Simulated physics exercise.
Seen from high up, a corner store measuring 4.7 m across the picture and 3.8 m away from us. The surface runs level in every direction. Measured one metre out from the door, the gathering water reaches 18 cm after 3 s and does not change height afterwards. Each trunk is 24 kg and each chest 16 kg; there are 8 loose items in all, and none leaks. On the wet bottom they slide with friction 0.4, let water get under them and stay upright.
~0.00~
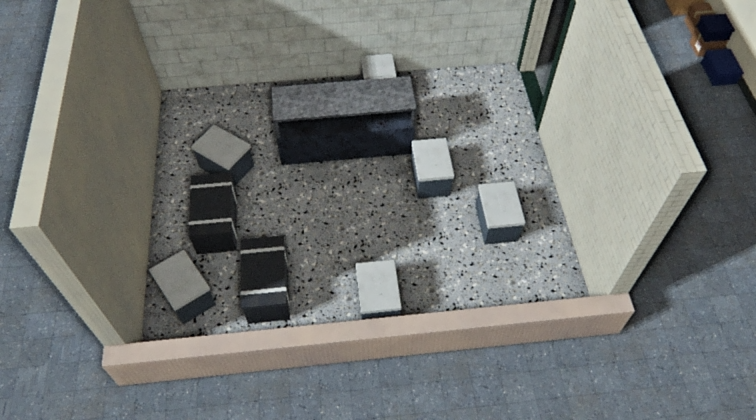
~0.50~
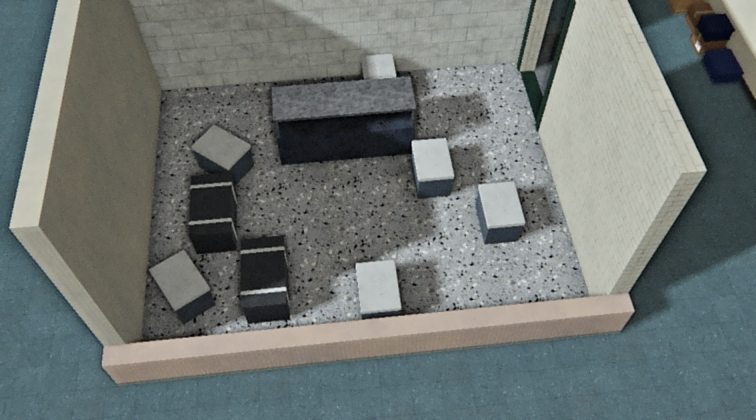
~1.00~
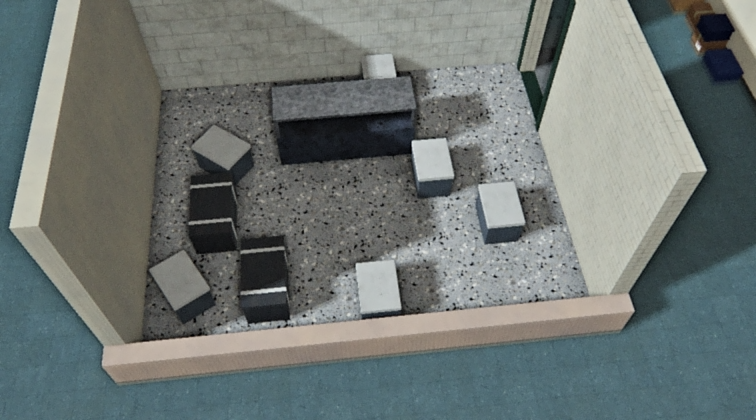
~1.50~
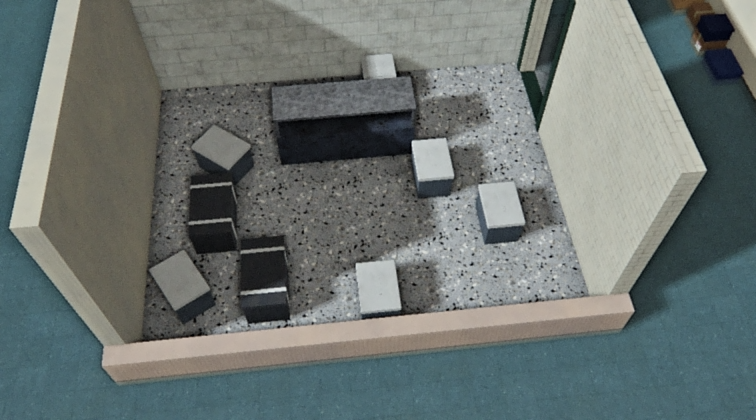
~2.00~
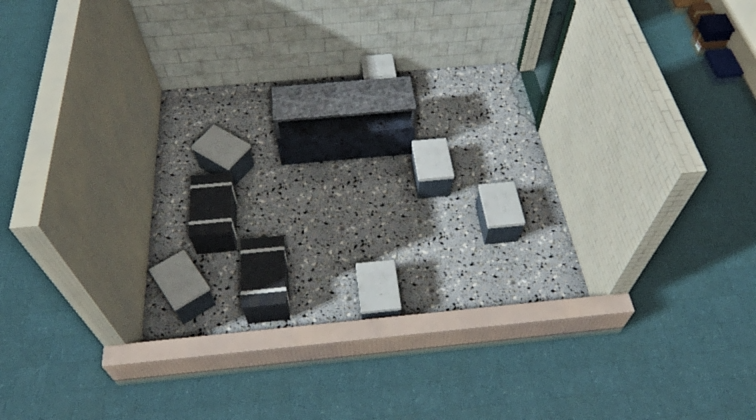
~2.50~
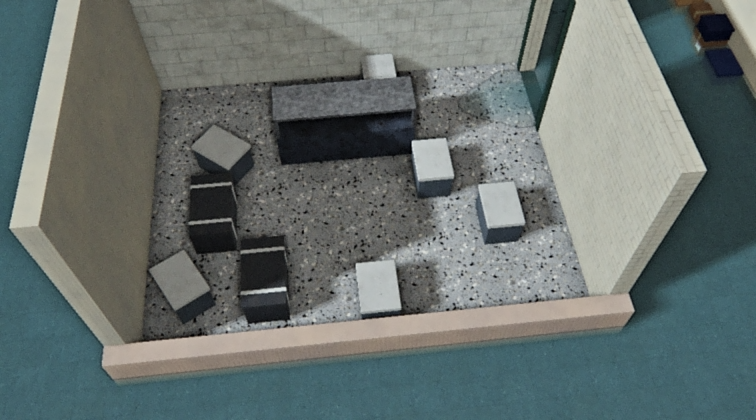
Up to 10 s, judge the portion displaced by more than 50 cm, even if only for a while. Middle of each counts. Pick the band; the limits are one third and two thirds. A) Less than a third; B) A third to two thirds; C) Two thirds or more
A.
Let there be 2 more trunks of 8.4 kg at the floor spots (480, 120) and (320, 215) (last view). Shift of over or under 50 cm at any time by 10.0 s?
Taking them in order, the first is beyond that distance and the second is within that distance.
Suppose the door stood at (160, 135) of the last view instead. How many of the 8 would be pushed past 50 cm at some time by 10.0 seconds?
Count: 2.
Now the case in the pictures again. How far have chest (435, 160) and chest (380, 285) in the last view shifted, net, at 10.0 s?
First 10 cm, then 0 cm.
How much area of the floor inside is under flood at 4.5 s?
Wet area: Approx. 5.0 m2.
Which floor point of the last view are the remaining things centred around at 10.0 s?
At about (304, 244).
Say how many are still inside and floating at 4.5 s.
By my count, 0.
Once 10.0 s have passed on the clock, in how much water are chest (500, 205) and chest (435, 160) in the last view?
I'd estimate 3 cm for the first and 4 cm for the second.
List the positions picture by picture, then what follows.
In the first picture, a trunk at (211, 203), on the bottom; a chest at (433, 158) rests on the ground; water covers 0.0 m2; 0 of 8 have shifted.
In the second picture, a trunk at (211, 203) rests on the ground; a chest at (433, 158), on the bottom; 0.0 m2 under water; 0 of 8 have shifted.
In the third picture, a trunk at (211, 203) rests on the ground; a chest at (433, 158), on the bottom; water covers 0.0 m2; 0 of 8 have shifted.
In the fourth picture, a trunk at (211, 203) rests on the ground; a chest at (433, 158) rests on the ground; water covers 0.0 m2; 0 of 8 have shifted.
In the fifth picture, a trunk at (211, 203) rests on the ground; a chest at (433, 158), on the bottom; 0.1 m2 under water; 0 of 8 have shifted.
In the sixth picture, a trunk at (211, 203), on the bottom; a chest at (433, 158), on the bottom; 0.6 m2 under water; 0 of 8 have shifted.
After 3.5 s 0 of 8 are over 50 cm from their spots; 0 afloat.
After 4.5 s 0 of 8 are over 50 cm from their spots; 0 afloat.
After 7.0 s 1 of 8 are over 50 cm from their spots; 1 afloat.
After 10.0 s 1 of 8 are over 50 cm from their spots, and 1 have been at some point; 2 afloat.
